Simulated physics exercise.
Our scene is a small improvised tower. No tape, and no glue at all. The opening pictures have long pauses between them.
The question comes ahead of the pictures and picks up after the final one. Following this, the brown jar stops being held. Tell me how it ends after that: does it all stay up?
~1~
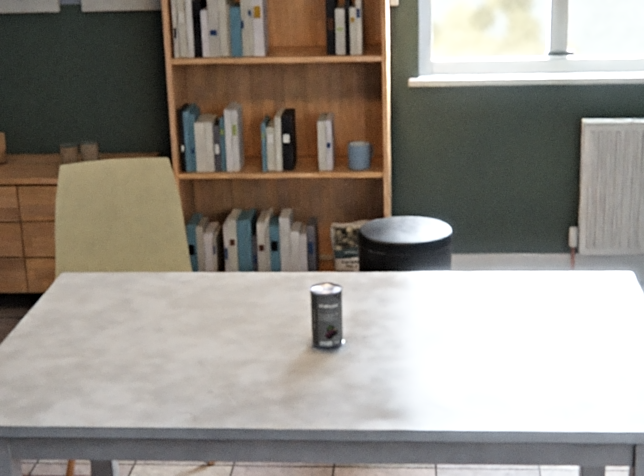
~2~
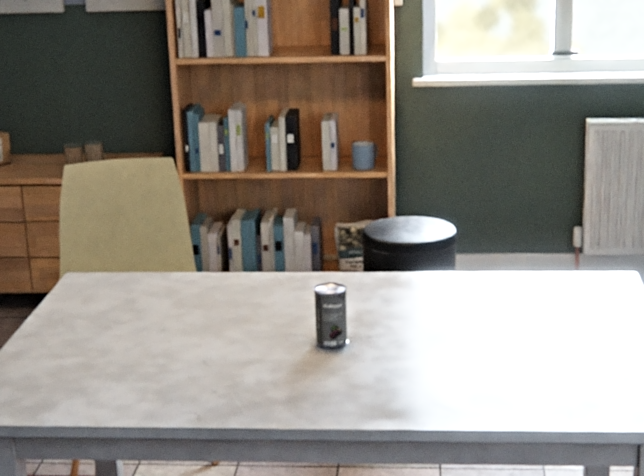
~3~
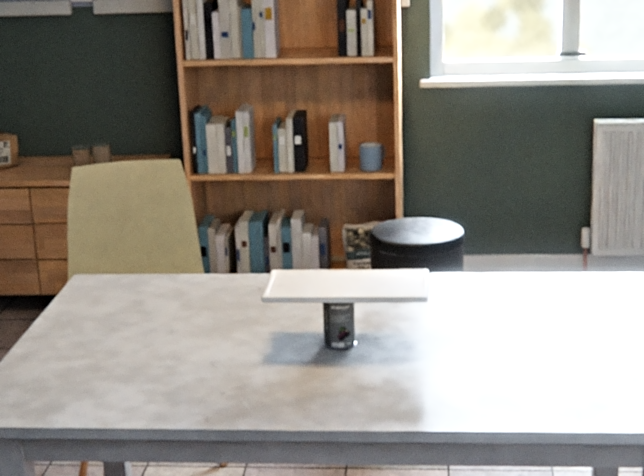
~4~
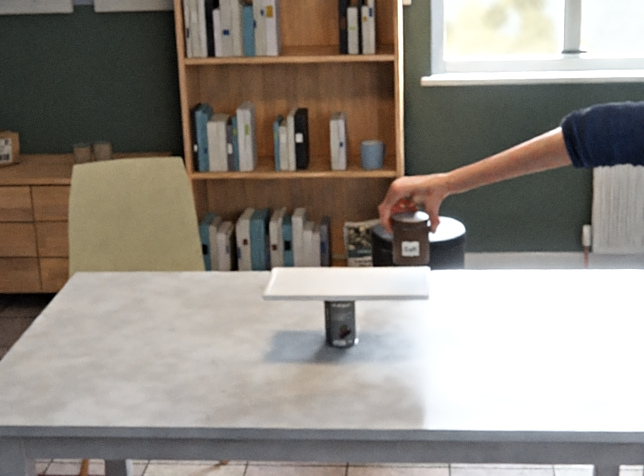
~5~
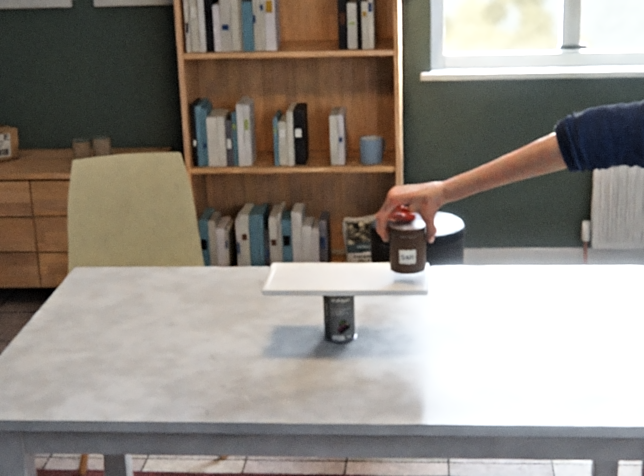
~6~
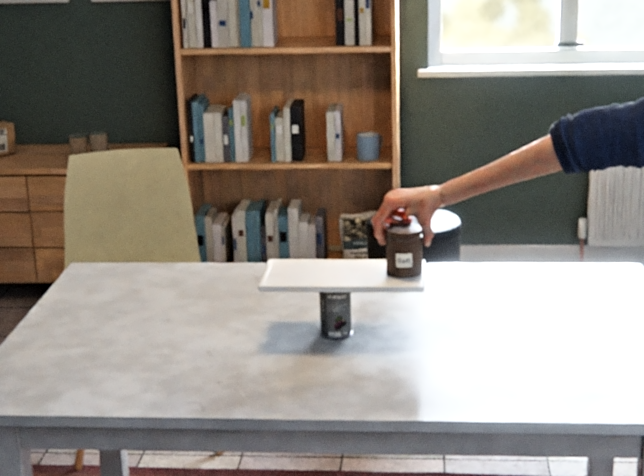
No.
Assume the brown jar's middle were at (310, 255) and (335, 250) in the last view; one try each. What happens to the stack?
Result one: The stack stands. Result two: The stack stands.
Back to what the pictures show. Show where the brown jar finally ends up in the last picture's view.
It ends near (467, 318).
Then, 0.30 s later than the last frame, brown jar now fallen; white lid tilted by 32°.
Then, 0.50 s later than the last frame, white lid tilted by 46°.
Then, 0.80 s later than the last frame, white lid now fallen.
When it is over, fallen, white lid and brown jar; grey tin as before. End places, in pixels of the last picture, brown jar near (467, 318). The stack gives way.
